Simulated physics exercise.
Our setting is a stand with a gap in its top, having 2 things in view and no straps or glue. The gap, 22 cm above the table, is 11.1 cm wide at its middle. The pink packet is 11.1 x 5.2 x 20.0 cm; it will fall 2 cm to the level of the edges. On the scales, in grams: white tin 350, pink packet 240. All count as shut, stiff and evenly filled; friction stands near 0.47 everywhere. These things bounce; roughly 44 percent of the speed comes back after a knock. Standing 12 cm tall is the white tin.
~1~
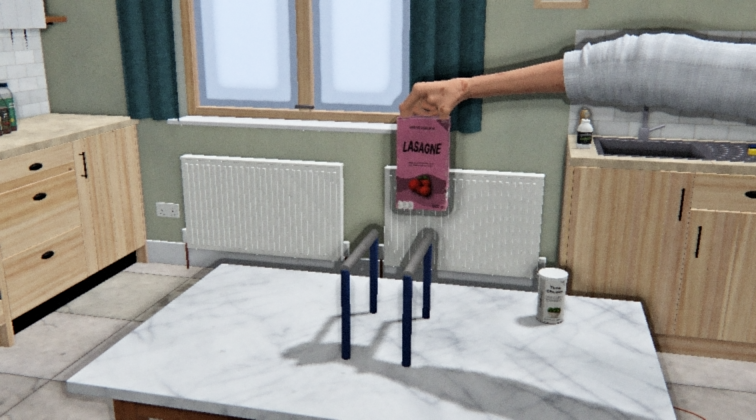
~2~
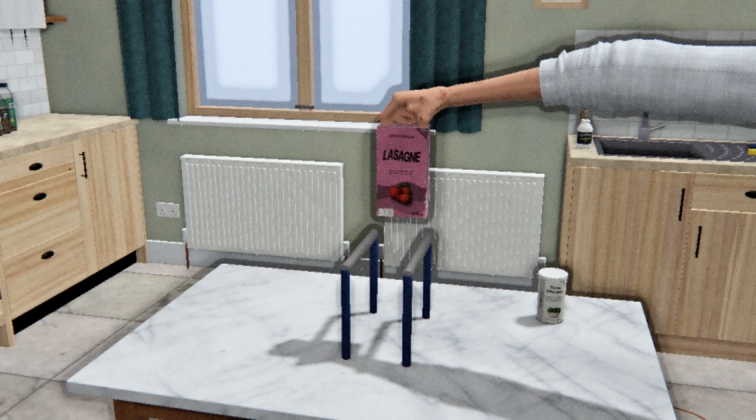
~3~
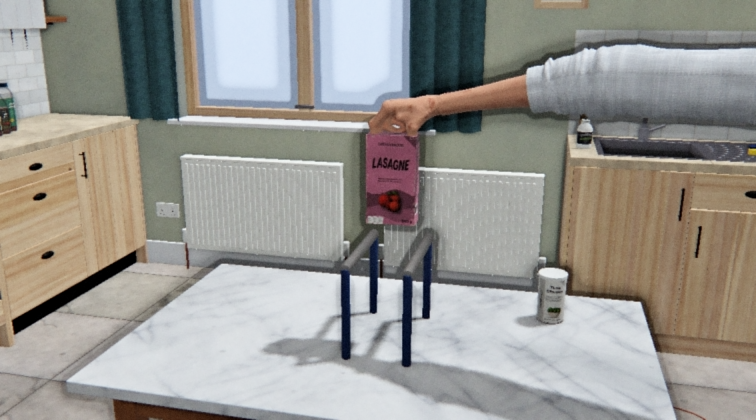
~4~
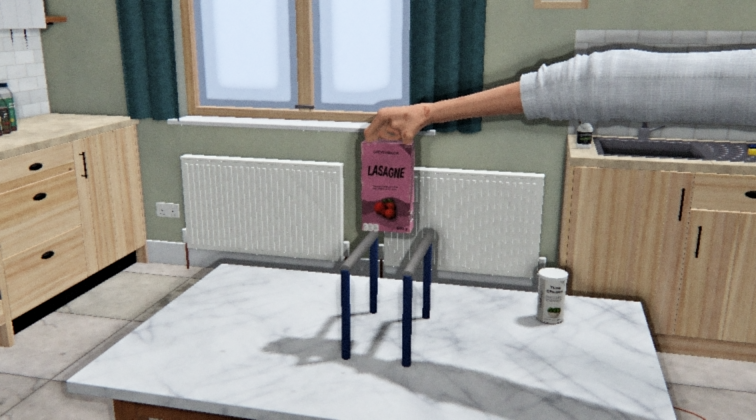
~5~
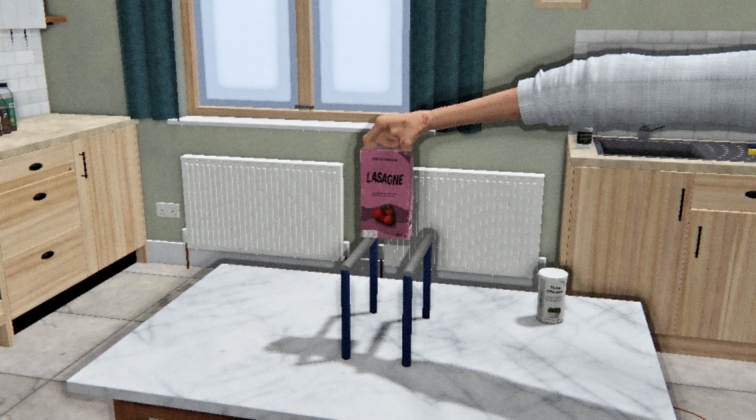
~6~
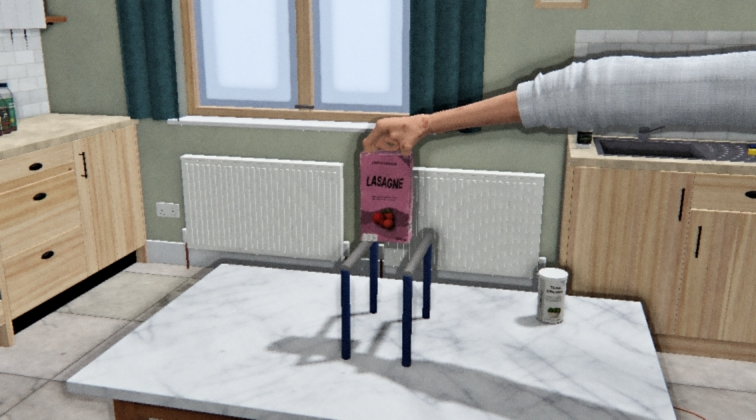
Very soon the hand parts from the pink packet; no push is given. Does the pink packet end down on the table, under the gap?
It doesn't make it.
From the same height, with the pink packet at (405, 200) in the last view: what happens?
After that, it jams.
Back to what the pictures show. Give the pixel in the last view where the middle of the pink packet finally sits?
End position, around (402, 232).
Then, 0.20 s past the last view, pink packet at 5° to upright near (391, 208).
Then, 0.30 s past the last view, pink packet at 35° to upright near (403, 224).
Then, 0.40 s past the last view, pink packet at 71° to upright near (402, 232).
Finally, on their side or leaning hard on the stand or table, pink packet; white tin still in place (within 4 cm). Final places as that camera would see them, pink packet near (402, 232). The packet is caught.
